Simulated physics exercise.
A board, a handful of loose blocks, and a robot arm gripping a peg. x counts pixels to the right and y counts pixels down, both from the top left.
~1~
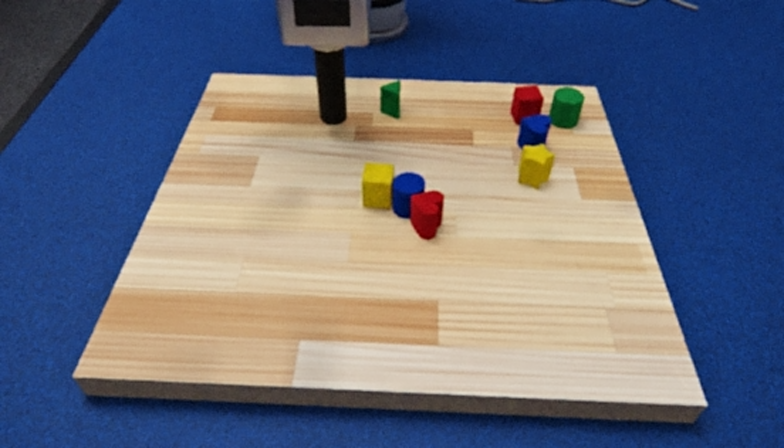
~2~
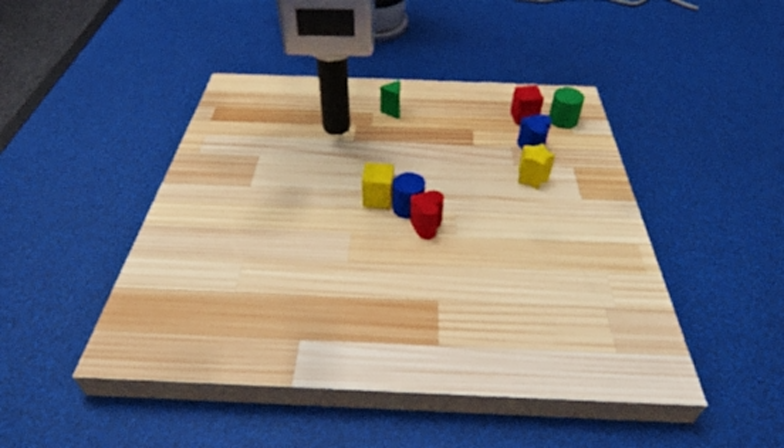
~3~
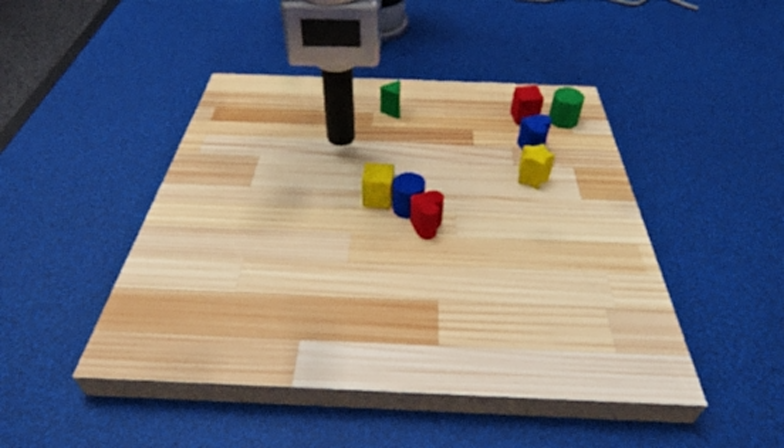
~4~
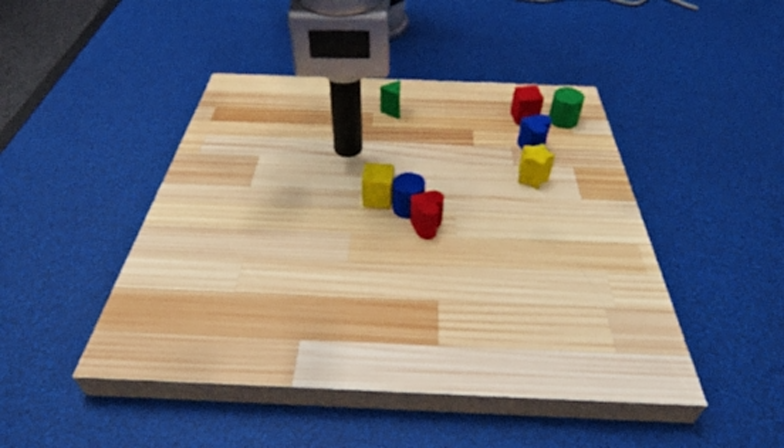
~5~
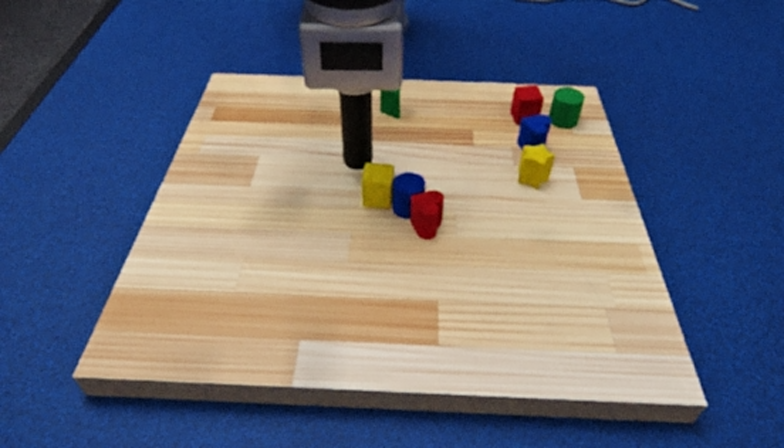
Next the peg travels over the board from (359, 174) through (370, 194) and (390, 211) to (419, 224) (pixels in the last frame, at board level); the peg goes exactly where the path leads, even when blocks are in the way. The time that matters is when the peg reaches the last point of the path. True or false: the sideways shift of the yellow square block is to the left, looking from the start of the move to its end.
Verdict: False.
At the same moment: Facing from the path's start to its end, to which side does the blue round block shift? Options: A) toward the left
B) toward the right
A.
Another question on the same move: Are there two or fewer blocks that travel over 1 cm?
Answer: No.
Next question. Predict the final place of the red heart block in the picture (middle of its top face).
Close to (449, 213).
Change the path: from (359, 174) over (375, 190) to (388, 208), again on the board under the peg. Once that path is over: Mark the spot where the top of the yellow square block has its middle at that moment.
At pixel (384, 204).
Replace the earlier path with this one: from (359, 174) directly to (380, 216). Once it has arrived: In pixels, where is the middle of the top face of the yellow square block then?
(398, 209)
On the path given first. One third of the way, peg (370, 182); yellow square block (383, 187), turned 25° anticlockwise; blue round block (415, 184).
Two thirds of the way, peg (392, 200); yellow square block (397, 208); blue round block (425, 185); red heart block (435, 205).
At the end, peg (419, 212); yellow square block (406, 219), turned 20° clockwise; blue round block (448, 187); red heart block (449, 213), turned 30° clockwise.
